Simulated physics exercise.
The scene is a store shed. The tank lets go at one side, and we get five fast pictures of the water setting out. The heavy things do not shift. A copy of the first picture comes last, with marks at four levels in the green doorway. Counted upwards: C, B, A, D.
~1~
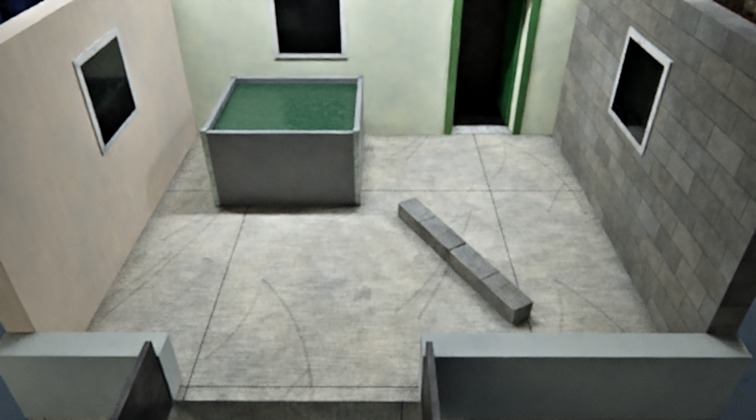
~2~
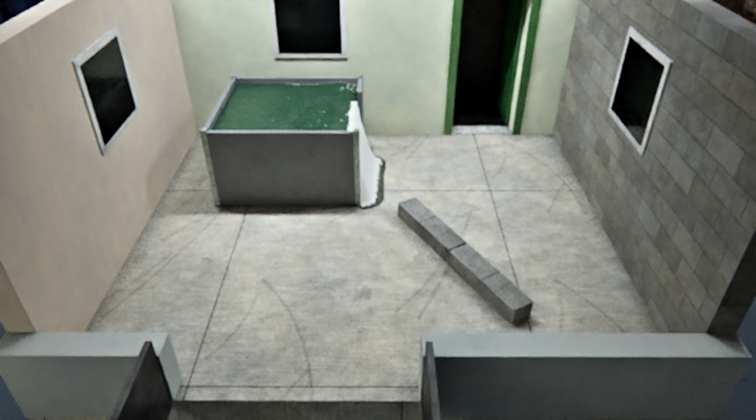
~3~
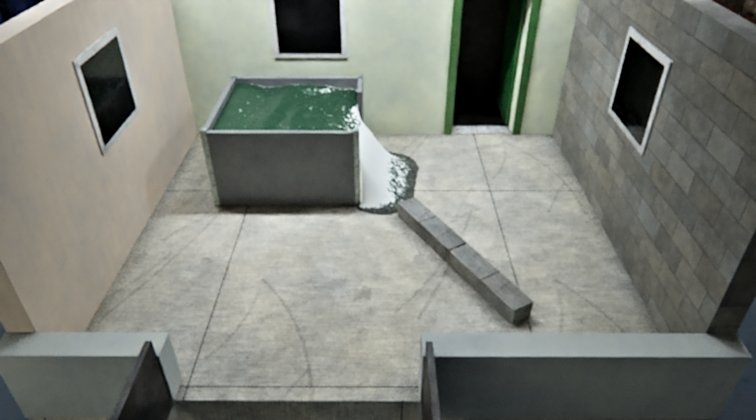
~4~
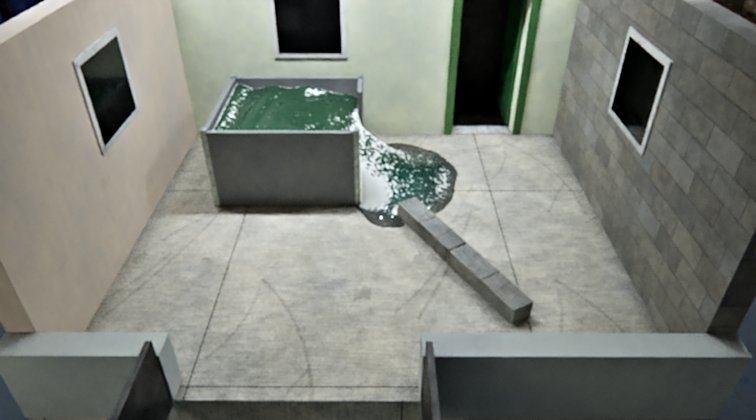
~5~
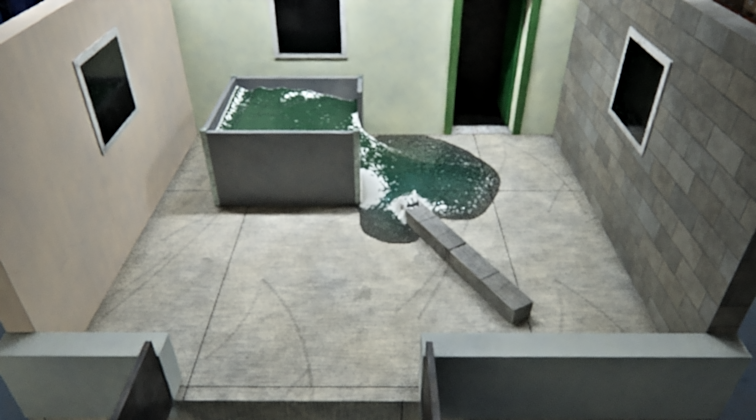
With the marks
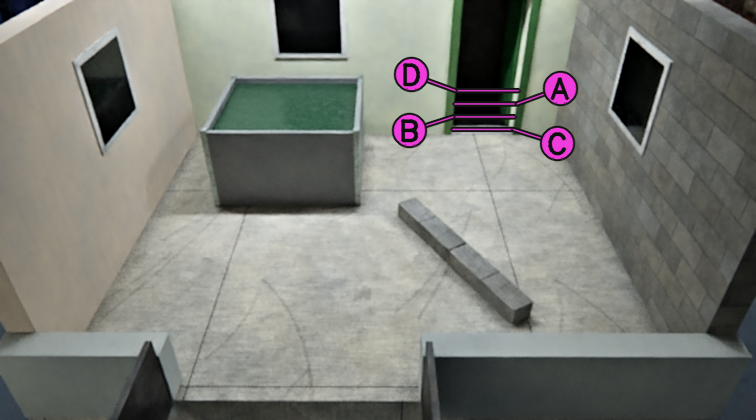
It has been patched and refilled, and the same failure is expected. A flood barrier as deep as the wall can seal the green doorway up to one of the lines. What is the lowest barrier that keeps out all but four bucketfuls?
Go for B.
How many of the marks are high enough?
Three.
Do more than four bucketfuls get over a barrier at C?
Yes.
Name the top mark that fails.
C.
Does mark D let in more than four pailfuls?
No.
On the marked copy, A at (485, 103); B at (484, 116); C at (482, 129); D at (487, 90); from the bottom up C, B, A, D.
Choosing A, nothing gets over.
Choosing B, a splash gets over, under a bucket.
Choosing C, some 20 bucketfuls get in.
Choosing D, nothing gets over.
